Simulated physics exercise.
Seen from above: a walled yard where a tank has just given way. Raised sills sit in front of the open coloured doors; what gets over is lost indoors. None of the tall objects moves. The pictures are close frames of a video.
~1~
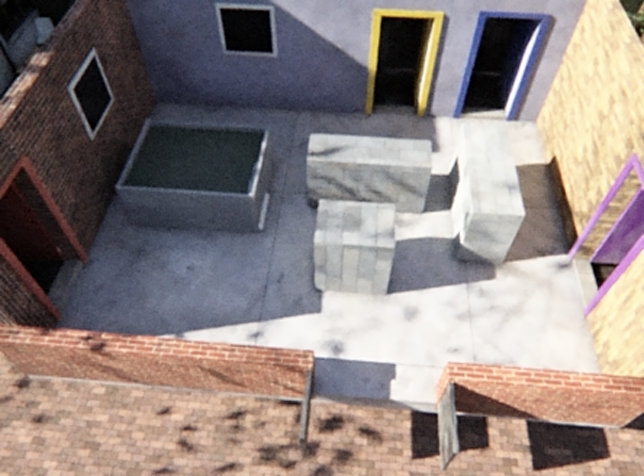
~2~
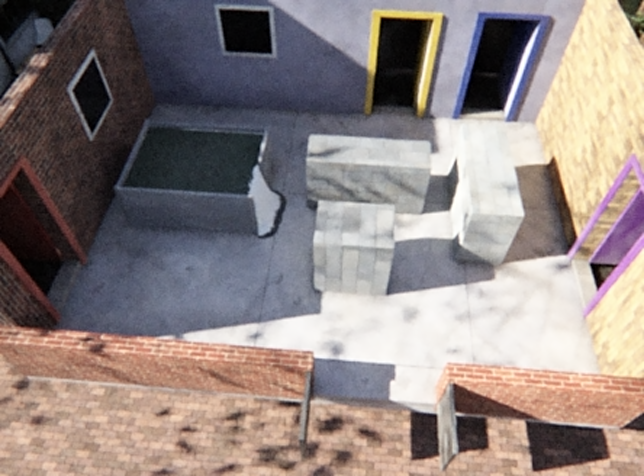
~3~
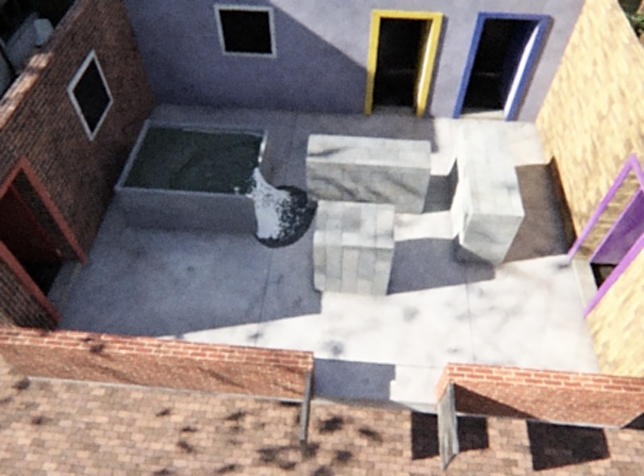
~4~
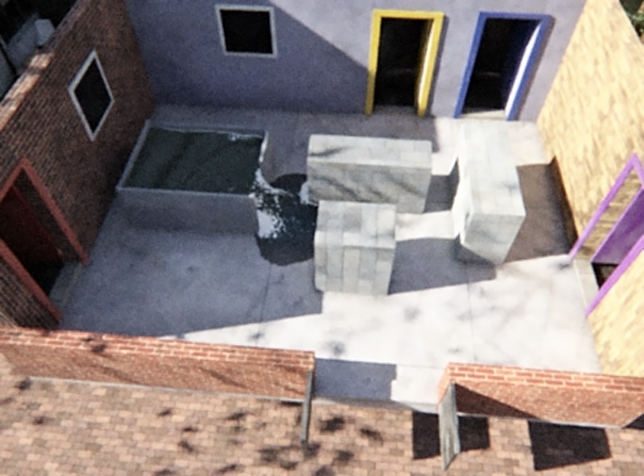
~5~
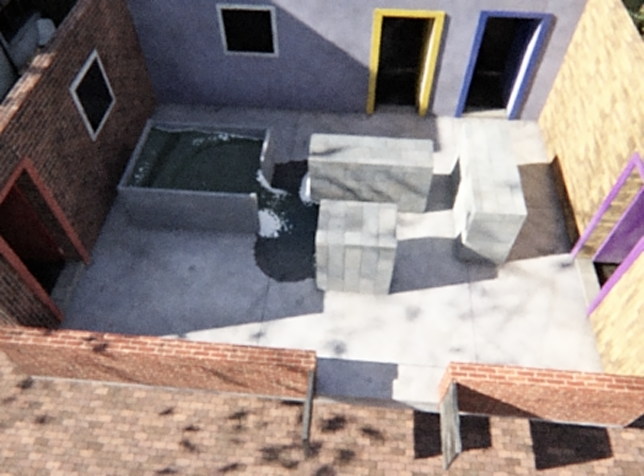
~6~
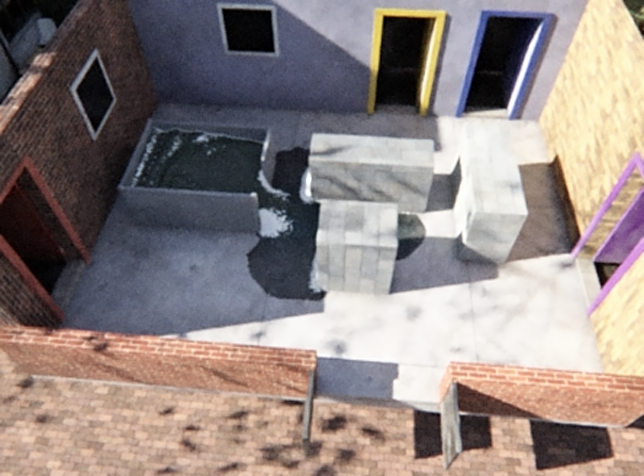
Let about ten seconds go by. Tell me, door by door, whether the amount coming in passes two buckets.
Yellow door: Over the cap. Red door: Within the cap. Blue door: Within the cap. Purple door: Within the cap.
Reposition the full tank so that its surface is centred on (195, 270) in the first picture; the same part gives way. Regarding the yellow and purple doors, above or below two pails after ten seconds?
For the yellow door the answer is no, short of it, for the purple door it is yes, past it.
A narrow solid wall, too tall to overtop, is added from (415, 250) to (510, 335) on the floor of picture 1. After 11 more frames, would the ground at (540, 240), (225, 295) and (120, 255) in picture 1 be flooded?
Log, spots one to three: Spared; spared; spared.
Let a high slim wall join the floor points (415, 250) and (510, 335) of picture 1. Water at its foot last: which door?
Final one: The red-painted one.
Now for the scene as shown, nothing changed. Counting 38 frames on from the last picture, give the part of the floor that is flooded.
My guess is around 85 in a hundred.
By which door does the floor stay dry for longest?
That is the red one.
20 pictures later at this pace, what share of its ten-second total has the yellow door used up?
Close to 30 %.
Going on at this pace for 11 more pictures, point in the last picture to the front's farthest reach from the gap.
About (593, 371).
A moment on, water covers 25 % of the floor; the yellow door not reached, the red door not reached, the blue door not reached, the purple door not reached.
Next, water covers 40 % of the floor; the yellow door wet at the sill, nothing in, the red door not reached, the blue door not reached, the purple door not reached.
Then, water covers 60 % of the floor; the yellow door over two buckets in, the red door not reached, the blue door wet at the sill, nothing in, the purple door wet at the sill, nothing in.
Later, water covers 85 % of the floor; the yellow door far over two buckets in, the red door wet at the sill, nothing in, the blue door wet at the sill, nothing in, the purple door wet at the sill, nothing in.
In the end, water covers 95 % of the floor; the yellow door far over two buckets in, the red door wet at the sill, nothing in, the blue door wet at the sill, nothing in, the purple door wet at the sill, nothing in.
